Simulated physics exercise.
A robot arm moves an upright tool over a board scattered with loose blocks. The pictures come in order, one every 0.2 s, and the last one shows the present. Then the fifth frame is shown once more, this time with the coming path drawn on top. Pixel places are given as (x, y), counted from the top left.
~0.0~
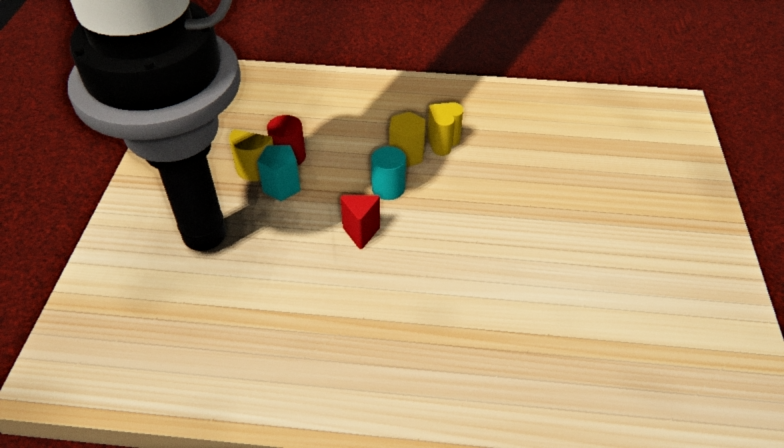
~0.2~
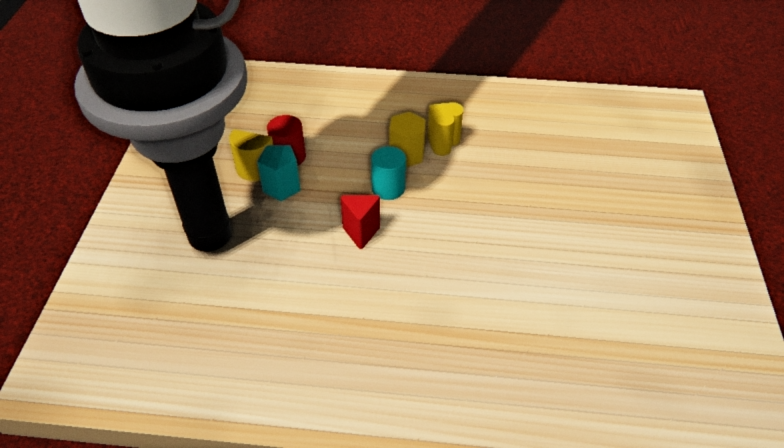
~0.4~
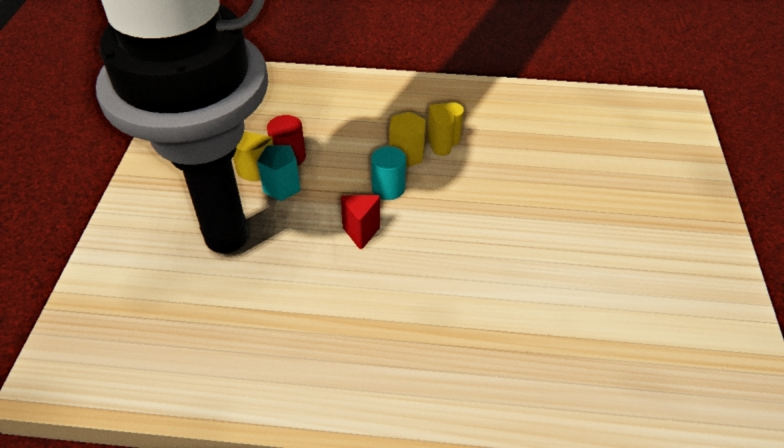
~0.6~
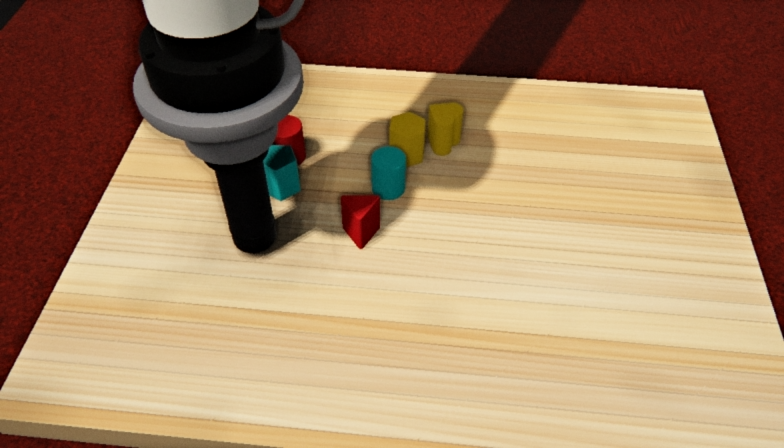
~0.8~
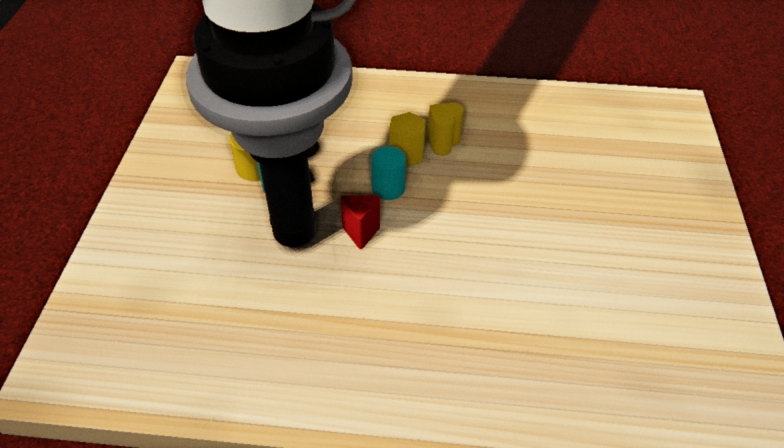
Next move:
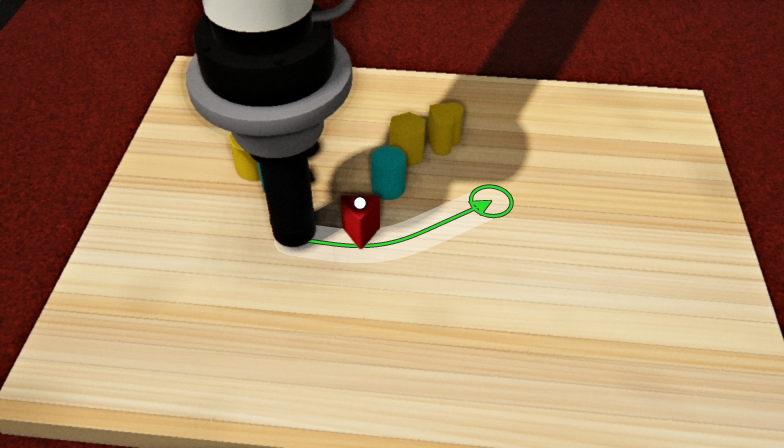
A pale wooden board lies on a dark red surface, seen from above at an angle by a still camera. Small red, yellow and turquoise blocks sit in its upper left and middle, near a robot arm's upright black tool at the left. The tool slides rightward, slowly at first and then faster, passing in front of the left-hand blocks and nearing the red three-sided one, while the blocks stay put.
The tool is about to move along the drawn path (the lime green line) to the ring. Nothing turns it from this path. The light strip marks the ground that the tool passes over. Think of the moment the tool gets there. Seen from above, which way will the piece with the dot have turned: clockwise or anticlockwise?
From above, the piece with the dot will be seen to turn anti-clockwise.
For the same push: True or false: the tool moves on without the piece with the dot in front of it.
This is true.
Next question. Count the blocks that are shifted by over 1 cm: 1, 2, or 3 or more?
It's going to be one.
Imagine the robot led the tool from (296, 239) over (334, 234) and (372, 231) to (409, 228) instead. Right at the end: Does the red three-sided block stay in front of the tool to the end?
I believe so.
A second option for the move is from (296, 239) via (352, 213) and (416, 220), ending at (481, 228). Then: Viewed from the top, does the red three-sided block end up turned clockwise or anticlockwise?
It twists with the clock when seen from above.
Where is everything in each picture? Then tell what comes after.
Lower end of the tool (205, 236), tops of blocks, red three-sided block (360, 203), turquoise disc (389, 157), in the first frame.
Tool (210, 236), blocks as before, in the second frame.
Tool (227, 238), blocks as before, in the third frame.
Tool (255, 238), blocks as before, in the fourth frame.
Tool (295, 232), red three-sided block (360, 203), turquoise disc (389, 157), in the fifth frame.
The drawn path runs from (296, 239) through (367, 246) and (434, 227) to (491, 201); the dot is on the red three-sided block.
The first path, step by step. One third of the way, tool (367, 239); red three-sided block (390, 196), turned 20° anticlockwise.
Two thirds of the way, tool (434, 220); red three-sided block (413, 176), turned 80° anticlockwise.
At the end, tool (492, 194); red three-sided block (414, 176), turned 80° anticlockwise; turquoise disc not moved.
